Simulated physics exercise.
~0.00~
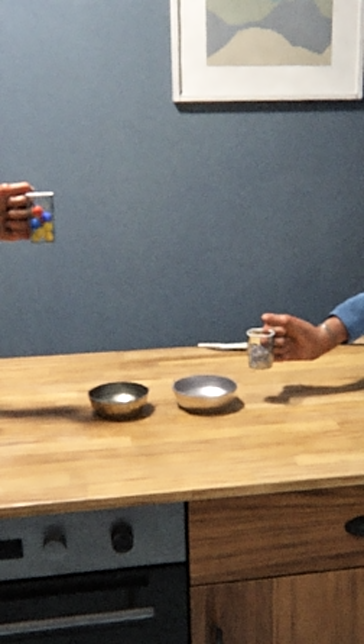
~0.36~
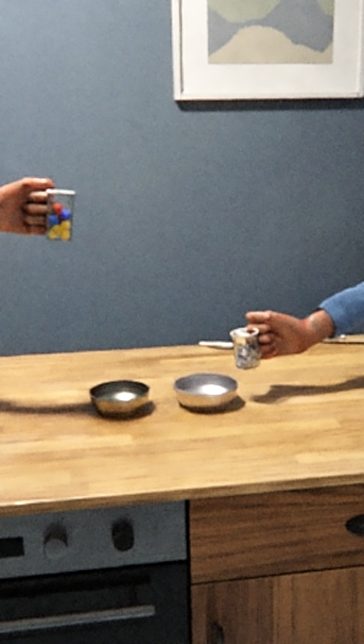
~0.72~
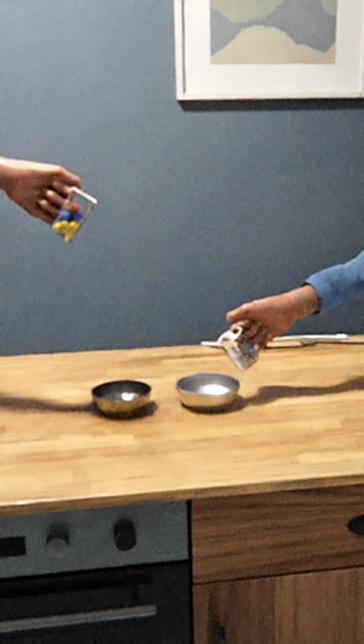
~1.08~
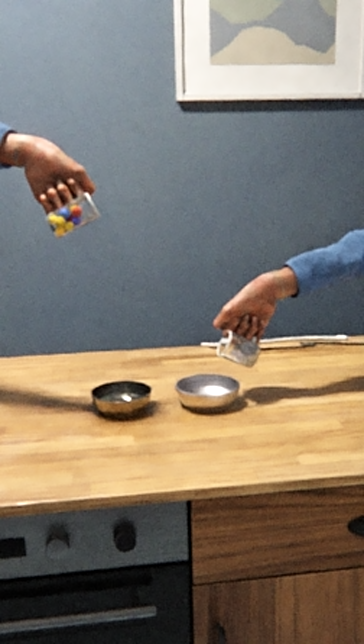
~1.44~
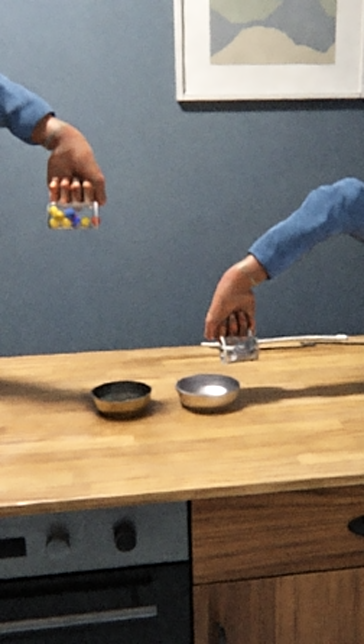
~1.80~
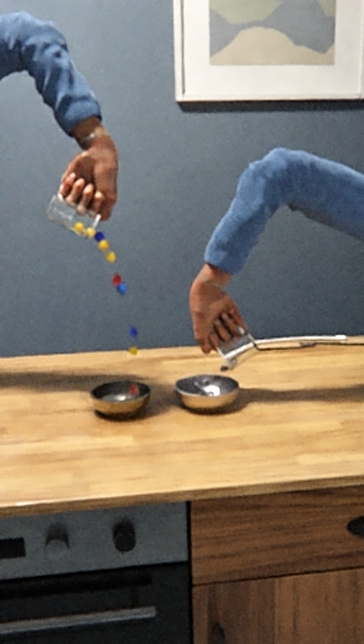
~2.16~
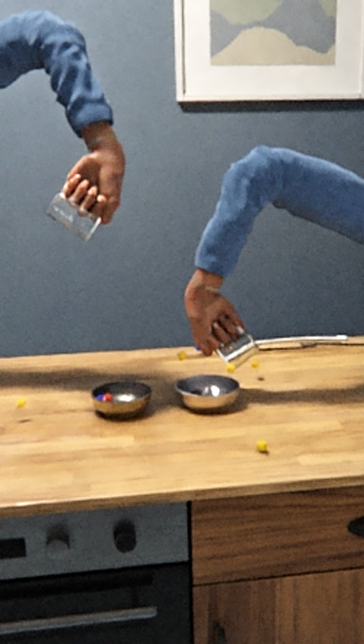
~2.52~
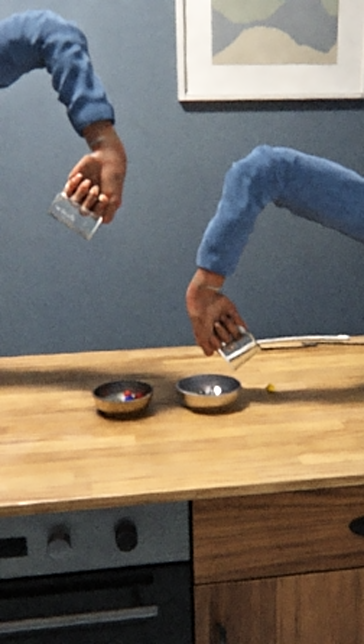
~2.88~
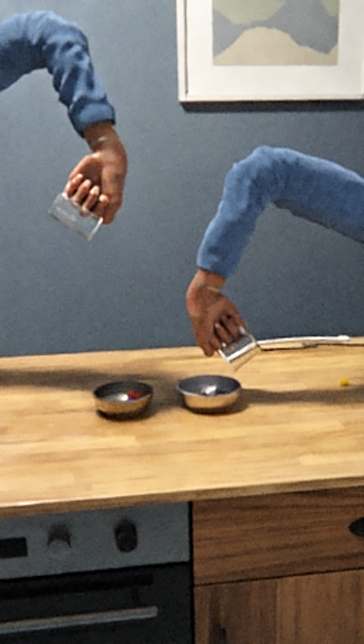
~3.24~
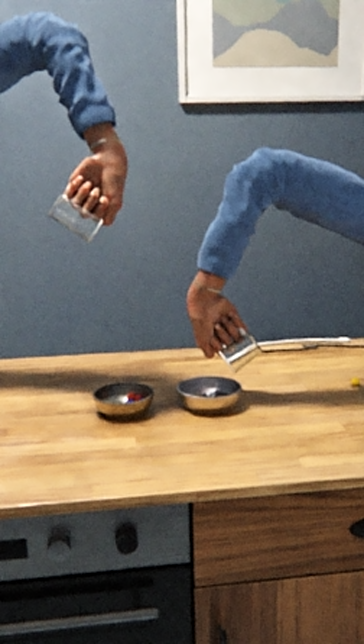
Two blue-sleeved hands, each gripping a small clear cup, move inward over a wooden kitchen counter seen from the front, with a dark blue wall and framed print behind. The left cup holds yellow, blue and red pieces high above a dark metal bowl; the right holds greyish ones low over a silvery bowl. Both hands tilt the cups sideways, then tip them over, and the contents pour out. Some colourful pieces land in the left bowl, but others scatter, yellow ones bouncing and rolling right across the counter. Finally the left bowl has lost pieces, while the right keeps everything.
